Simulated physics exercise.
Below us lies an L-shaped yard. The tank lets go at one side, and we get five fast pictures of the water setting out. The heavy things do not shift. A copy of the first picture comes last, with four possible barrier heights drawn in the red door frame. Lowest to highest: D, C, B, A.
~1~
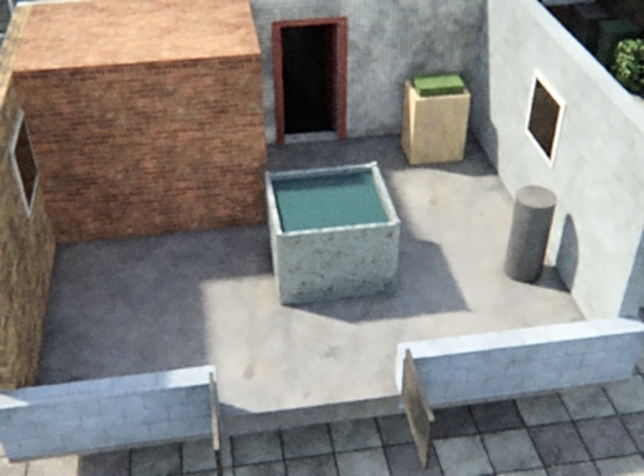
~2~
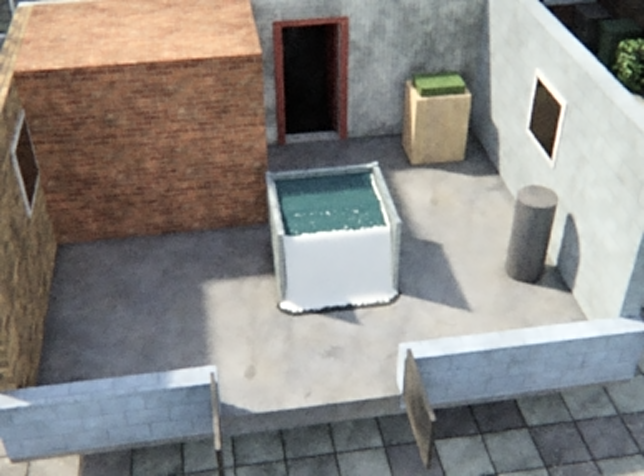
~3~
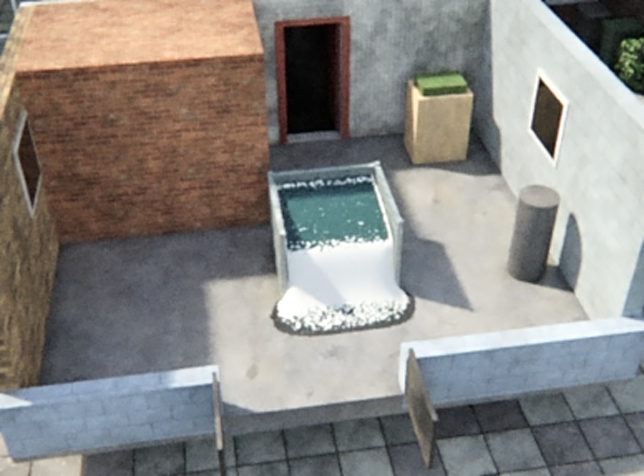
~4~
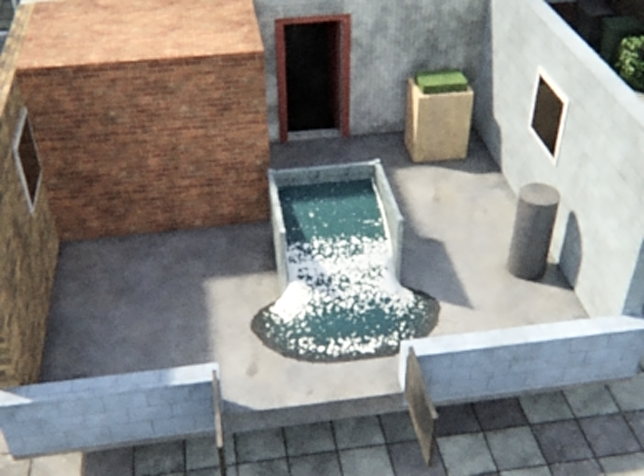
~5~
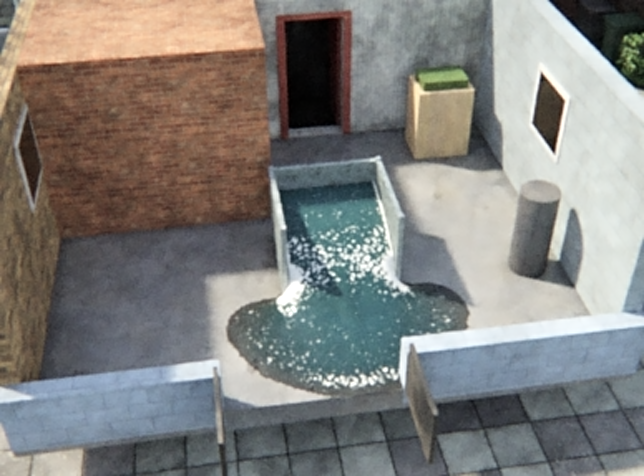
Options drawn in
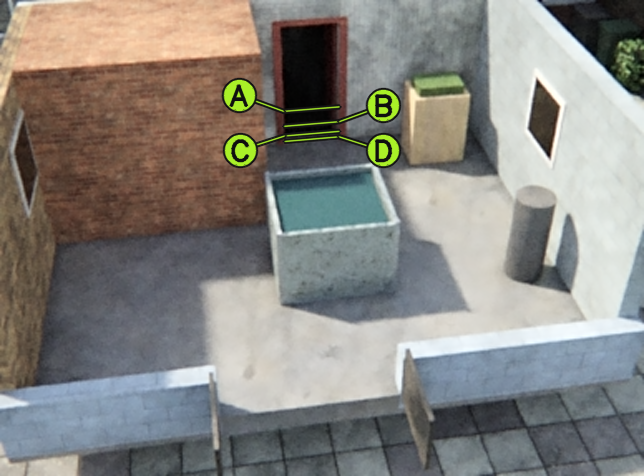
Teal water rests in a square stone tank in the middle of a walled, L-shaped yard seen from above. A brick block stands at the left, a red-framed dark doorway behind, a pale box topped with green and a grey cylinder at the right, and an open gate in front. The tank's near side opens, and white, foaming water pours out, spreading across the grey ground towards the gate while the view stays still.
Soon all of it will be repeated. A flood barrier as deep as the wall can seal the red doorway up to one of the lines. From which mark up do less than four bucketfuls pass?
Take D.
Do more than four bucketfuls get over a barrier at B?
No, that is safe.
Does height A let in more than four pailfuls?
No.
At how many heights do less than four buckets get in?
All four.
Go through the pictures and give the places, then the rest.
Water in the tank at rest, its middle at (329, 203); foot of the red doorway at (312, 141); open gate at (308, 351).
Water covers 1 % of the ground and shows as far out as (286, 306).
Water covers 4 % of the ground and shows as far out as (280, 318).
Water covers 8 % of the ground and shows as far out as (262, 328).
Water covers 14 % of the ground and shows as far out as (239, 334).
On the marked copy, A at (311, 109); B at (311, 123); C at (312, 133); D at (312, 139); from the bottom up D, C, B, A.
For height A, nothing gets over.
For height B, nothing gets over.
For height C, nothing gets over.
For height D, nothing gets over.
